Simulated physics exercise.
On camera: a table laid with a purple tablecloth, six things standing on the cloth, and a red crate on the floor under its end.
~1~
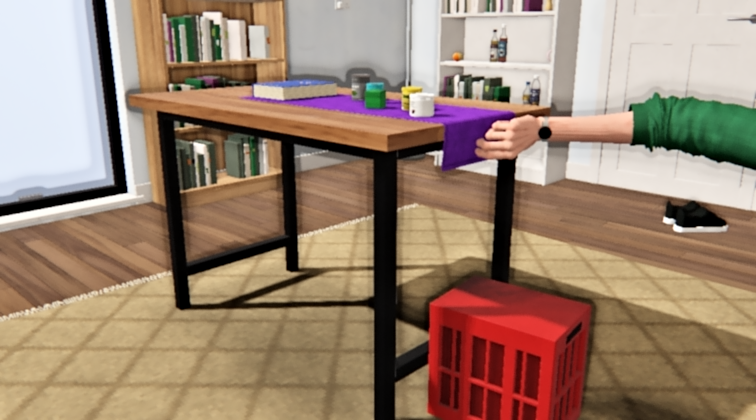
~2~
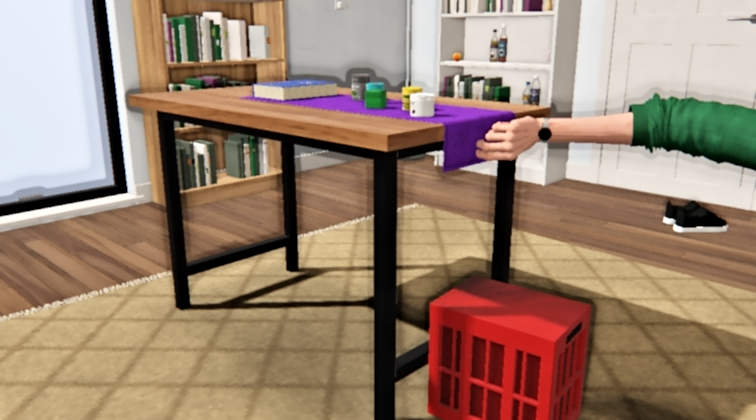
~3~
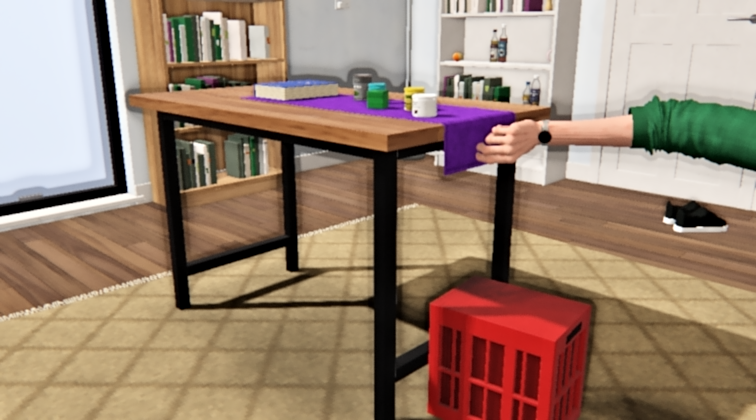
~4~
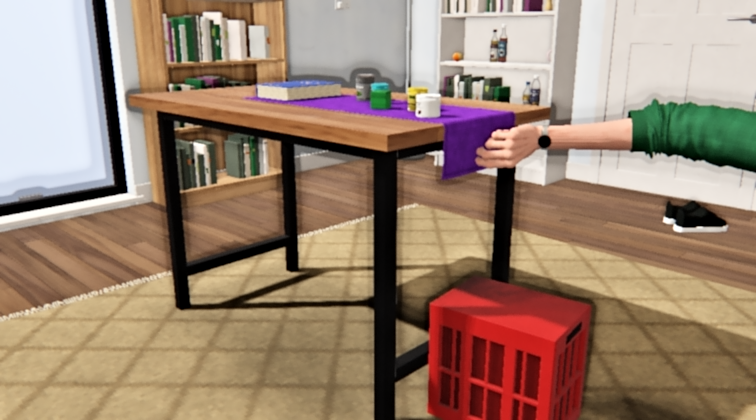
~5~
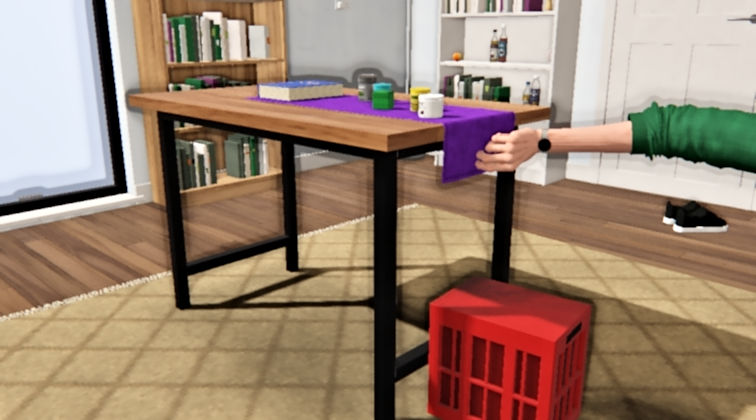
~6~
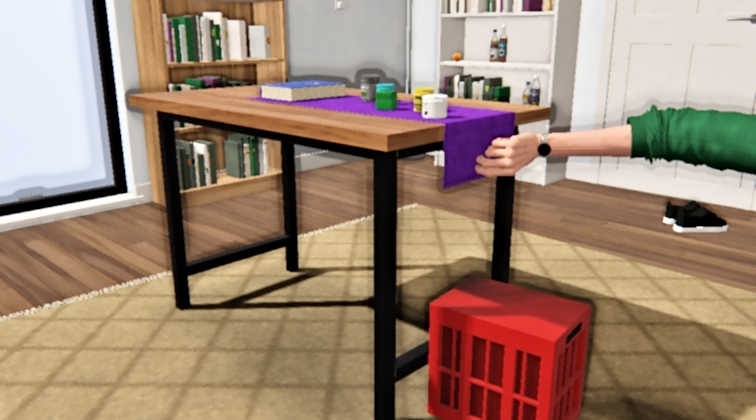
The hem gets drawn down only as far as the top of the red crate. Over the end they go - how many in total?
I predict that three objects will leave the top.
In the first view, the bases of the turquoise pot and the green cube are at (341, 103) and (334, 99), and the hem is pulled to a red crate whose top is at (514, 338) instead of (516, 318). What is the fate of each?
Outcome for the turquoise pot: It stays. Outcome for the green cube: It stays.
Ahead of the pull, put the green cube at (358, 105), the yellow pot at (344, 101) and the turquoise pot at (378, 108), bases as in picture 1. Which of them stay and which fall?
Result - green cube still up, yellow pot still up, turquoise pot down.
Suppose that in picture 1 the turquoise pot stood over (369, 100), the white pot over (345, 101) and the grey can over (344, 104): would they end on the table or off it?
The turquoise pot stays aboard, the white pot stays aboard, the grey can stays aboard.
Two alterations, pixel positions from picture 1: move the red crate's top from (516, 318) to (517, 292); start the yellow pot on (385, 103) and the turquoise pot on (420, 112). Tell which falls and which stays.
In the end the yellow pot is still on top and the turquoise pot is no longer on top.
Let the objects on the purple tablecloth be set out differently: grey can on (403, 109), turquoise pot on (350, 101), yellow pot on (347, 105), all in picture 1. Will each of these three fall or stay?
Here's the result: The grey can leaves the top, the turquoise pot remains in place and the yellow pot remains in place.
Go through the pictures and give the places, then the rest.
In the first frame, hem (442, 171); white pot (422, 95); yellow pot (412, 88); green cube (376, 90); turquoise pot (375, 84); grey can (361, 74); top of the crate (515, 318).
In the second frame, hem (443, 172); white pot (423, 95).
In the third frame, hem (445, 175); yellow pot (415, 88).
In the fourth frame, hem (442, 179); green cube (381, 91); top of the crate (515, 318).
In the fifth frame, hem (442, 183); turquoise pot (382, 84).
In the sixth frame, hem (443, 189); white pot (435, 96); yellow pot (424, 89); green cube (387, 91); turquoise pot (386, 85); grey can (371, 75).
Early on, hem near (479, 234); white pot gone.
Midway, hem on the crate; white pot, yellow pot and green cube gone.
Finally, hem on the crate; white pot, yellow pot and green cube gone. It carries off three.
